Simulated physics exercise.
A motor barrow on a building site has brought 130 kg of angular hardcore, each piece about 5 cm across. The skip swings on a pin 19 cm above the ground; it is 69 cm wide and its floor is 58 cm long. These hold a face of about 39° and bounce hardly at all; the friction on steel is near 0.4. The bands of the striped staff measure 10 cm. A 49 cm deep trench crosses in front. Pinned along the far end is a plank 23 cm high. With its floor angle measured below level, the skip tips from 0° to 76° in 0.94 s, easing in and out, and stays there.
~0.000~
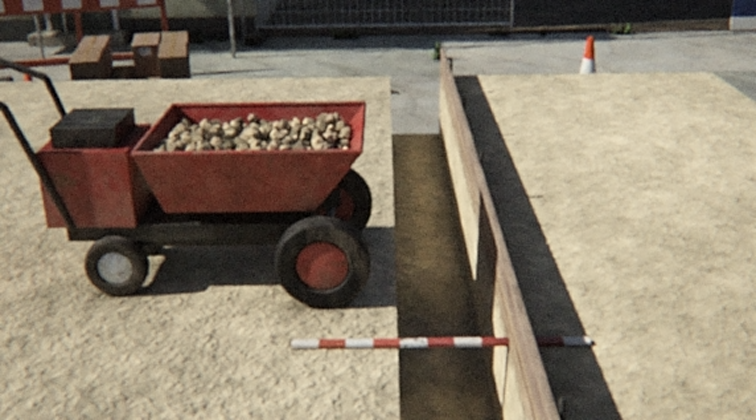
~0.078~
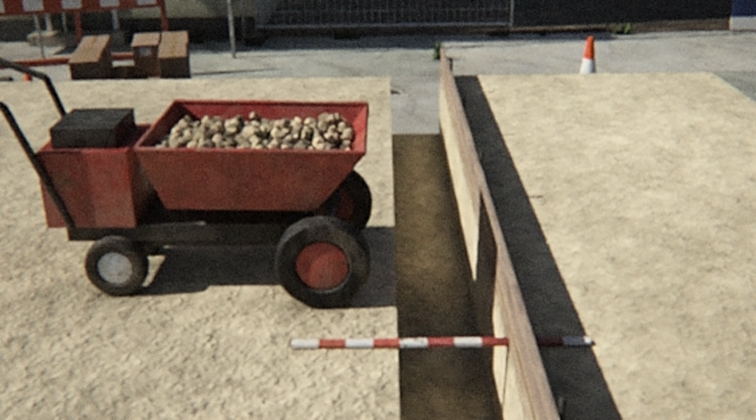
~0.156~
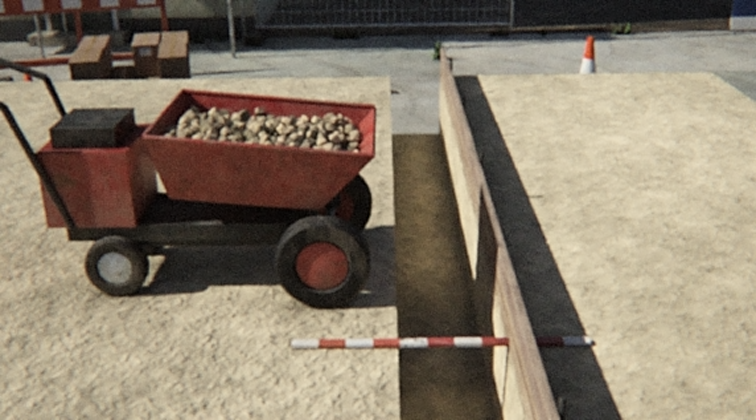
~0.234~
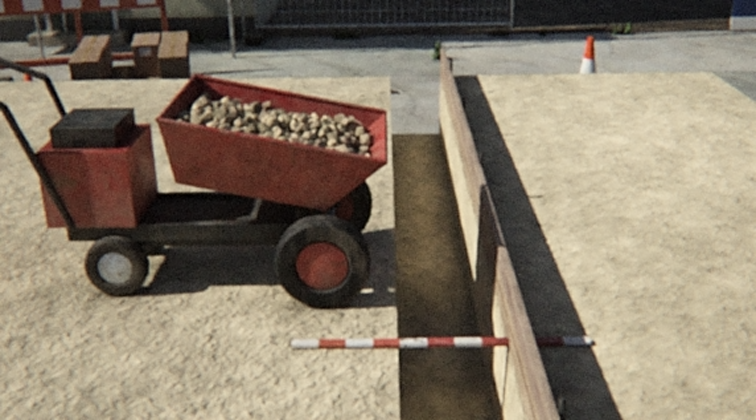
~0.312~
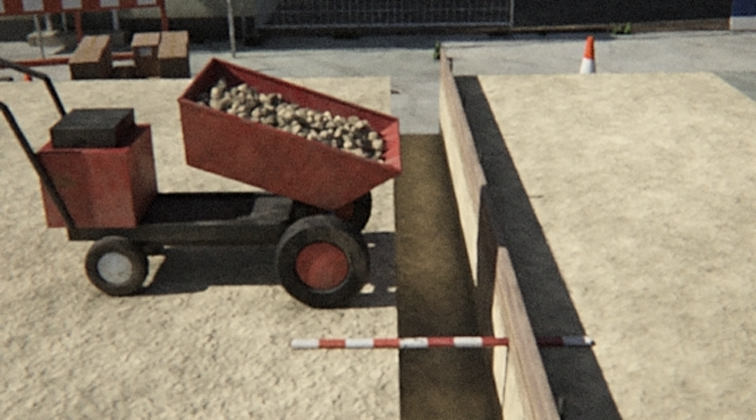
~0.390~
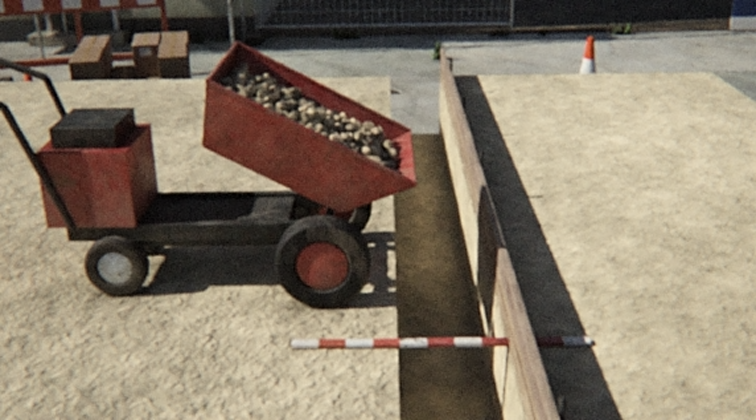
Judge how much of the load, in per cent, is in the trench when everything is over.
I judge it at about 95 per cent.
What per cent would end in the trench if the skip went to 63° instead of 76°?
Then about 50 per cent.
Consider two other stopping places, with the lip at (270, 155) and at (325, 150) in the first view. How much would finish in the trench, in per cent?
85 and 100 %.
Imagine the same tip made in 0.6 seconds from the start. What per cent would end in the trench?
My guess is near 80 percent.
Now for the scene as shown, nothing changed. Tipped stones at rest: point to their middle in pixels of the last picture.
Roughly (457, 350), I'd say.
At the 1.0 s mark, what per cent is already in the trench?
30 per cent or so by then.
After 0.7 s the floor is at 64°; 100 % in the skip; the foremost stones are at (444, 213).
After 1.0 s the floor is at 76°; 68 % in the skip, 31 % in the trench, 1 % past the trench; the foremost stones are at (511, 213).
After 1.4 s the floor is at 76°; 31 % in the skip, 65 % in the trench, 5 % past the trench; the foremost stones are at (593, 261).
After 3.3 s the floor is at 76°; 0 % in the skip, 95 % in the trench, 5 % past the trench; the foremost stones are at (606, 257).
